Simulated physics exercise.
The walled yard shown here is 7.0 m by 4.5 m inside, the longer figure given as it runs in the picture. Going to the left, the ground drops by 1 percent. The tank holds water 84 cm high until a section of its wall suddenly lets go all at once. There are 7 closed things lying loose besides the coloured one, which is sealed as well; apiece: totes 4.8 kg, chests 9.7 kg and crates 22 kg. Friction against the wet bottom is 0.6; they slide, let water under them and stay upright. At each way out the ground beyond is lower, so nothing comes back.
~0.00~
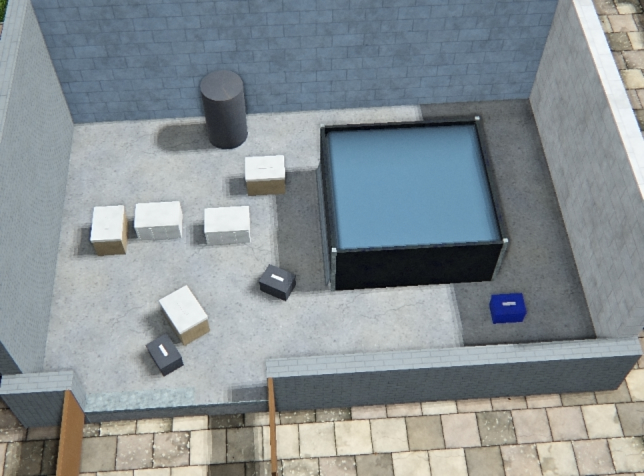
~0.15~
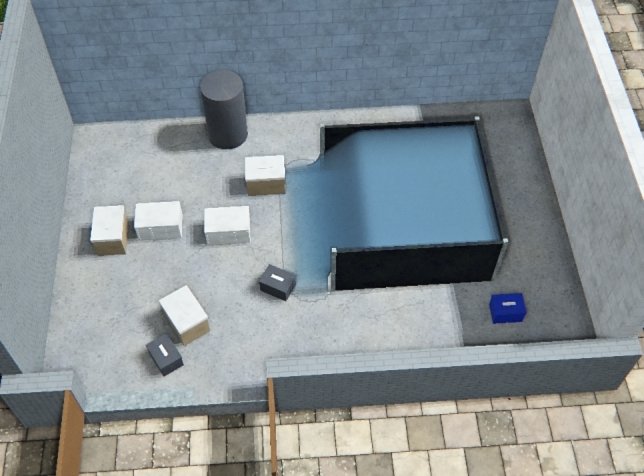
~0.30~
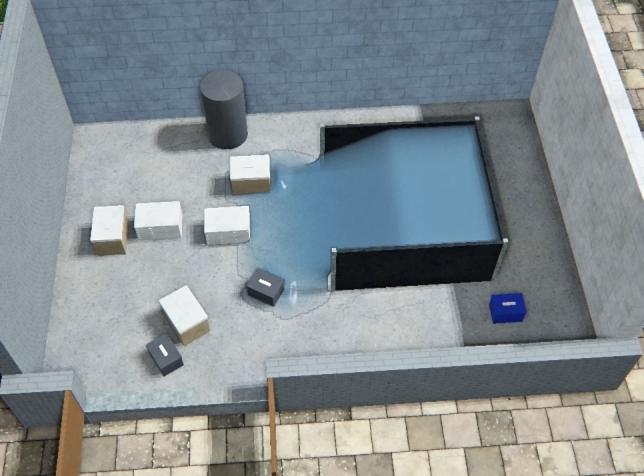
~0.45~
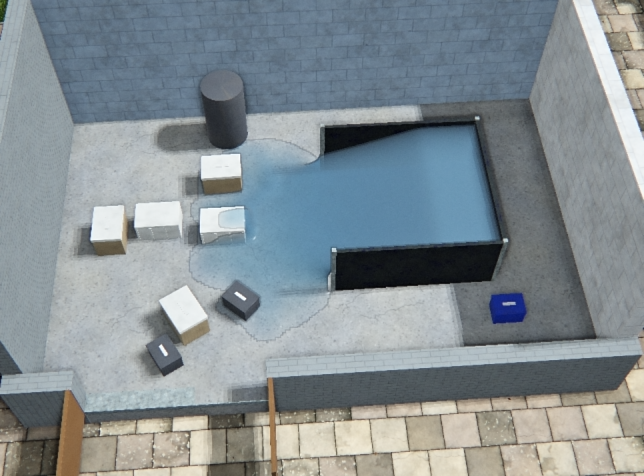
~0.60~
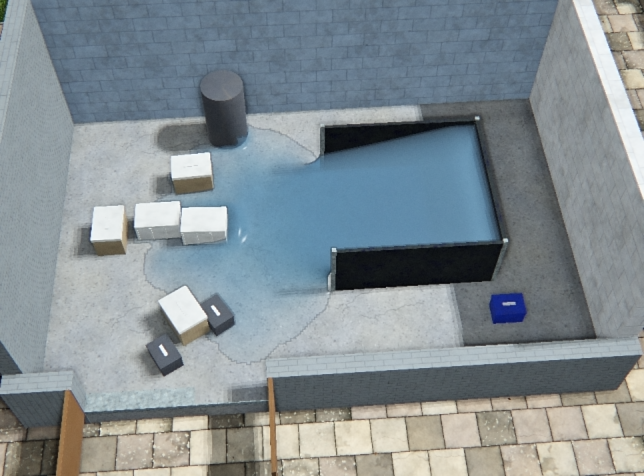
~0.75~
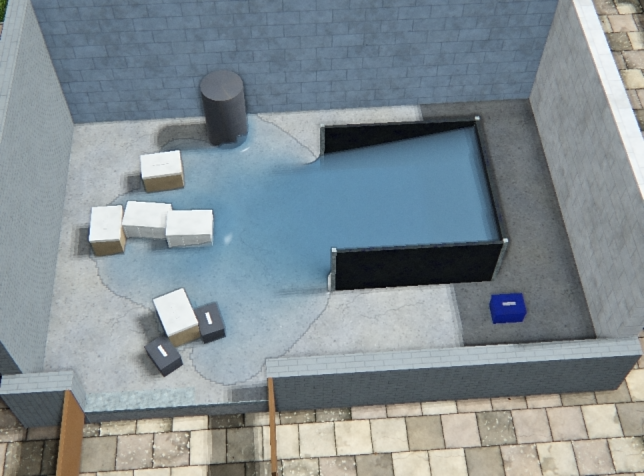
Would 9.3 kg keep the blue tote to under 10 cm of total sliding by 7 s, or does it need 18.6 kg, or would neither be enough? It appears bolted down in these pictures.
9.3 kg is enough.
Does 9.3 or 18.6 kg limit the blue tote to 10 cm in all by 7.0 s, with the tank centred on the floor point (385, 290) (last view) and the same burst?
Lab note - in that case: Lighter mass suffices.
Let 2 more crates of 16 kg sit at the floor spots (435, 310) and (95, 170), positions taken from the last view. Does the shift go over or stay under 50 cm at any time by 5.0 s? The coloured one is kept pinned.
Going through them in that order, the answers are not too far and too far.
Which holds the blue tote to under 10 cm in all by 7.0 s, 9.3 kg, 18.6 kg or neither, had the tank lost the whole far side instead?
Well, in that case neither one does it.
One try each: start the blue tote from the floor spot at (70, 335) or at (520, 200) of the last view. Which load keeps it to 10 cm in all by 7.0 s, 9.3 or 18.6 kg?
Try 1: Both insufficient. Try 2: Lesser mass sufficient.
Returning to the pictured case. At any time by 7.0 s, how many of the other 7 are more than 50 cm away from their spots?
The tally stands at 7.
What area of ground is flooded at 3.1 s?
At that time the wet patch spans about 23 m2.
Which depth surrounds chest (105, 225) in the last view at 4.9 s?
Roughly 16 cm.
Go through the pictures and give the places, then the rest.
The blue tote at (509, 304), on the bottom; 4.3 m2 under water; 0 of 8 have shifted, in the first picture.
The blue tote at (509, 304) rests on the ground; 5.6 m2 under water; 0 of 8 have shifted, in the second picture.
The blue tote at (509, 304), on the bottom; 7.0 m2 under water; 2 of 8 have shifted, in the third picture.
The blue tote at (509, 304) rests on the ground; 8.9 m2 under water; 3 of 8 have shifted, in the fourth picture.
The blue tote at (509, 304) rests on the ground; 10.9 m2 under water; 3 of 8 have shifted, in the fifth picture.
The blue tote at (509, 304) rests on the ground; water covers 13.1 m2; 5 of 8 have shifted, in the sixth picture.
After 1.4 s the blue tote would be 0 cm from its start with 9.3 kg and 0 cm from its start with 18.6 kg; 0 cm of water round it then.
After 3.1 s the blue tote would be 0 cm from its start with 9.3 kg and 0 cm from its start with 18.6 kg; 0 cm of water round it then.
After 4.9 s the blue tote would be 0 cm from its start with 9.3 kg and 0 cm from its start with 18.6 kg; 0 cm of water round it then.
After 7.0 s the blue tote would be 0 cm from its start with 9.3 kg and 0 cm from its start with 18.6 kg; 5 cm of water round it then.
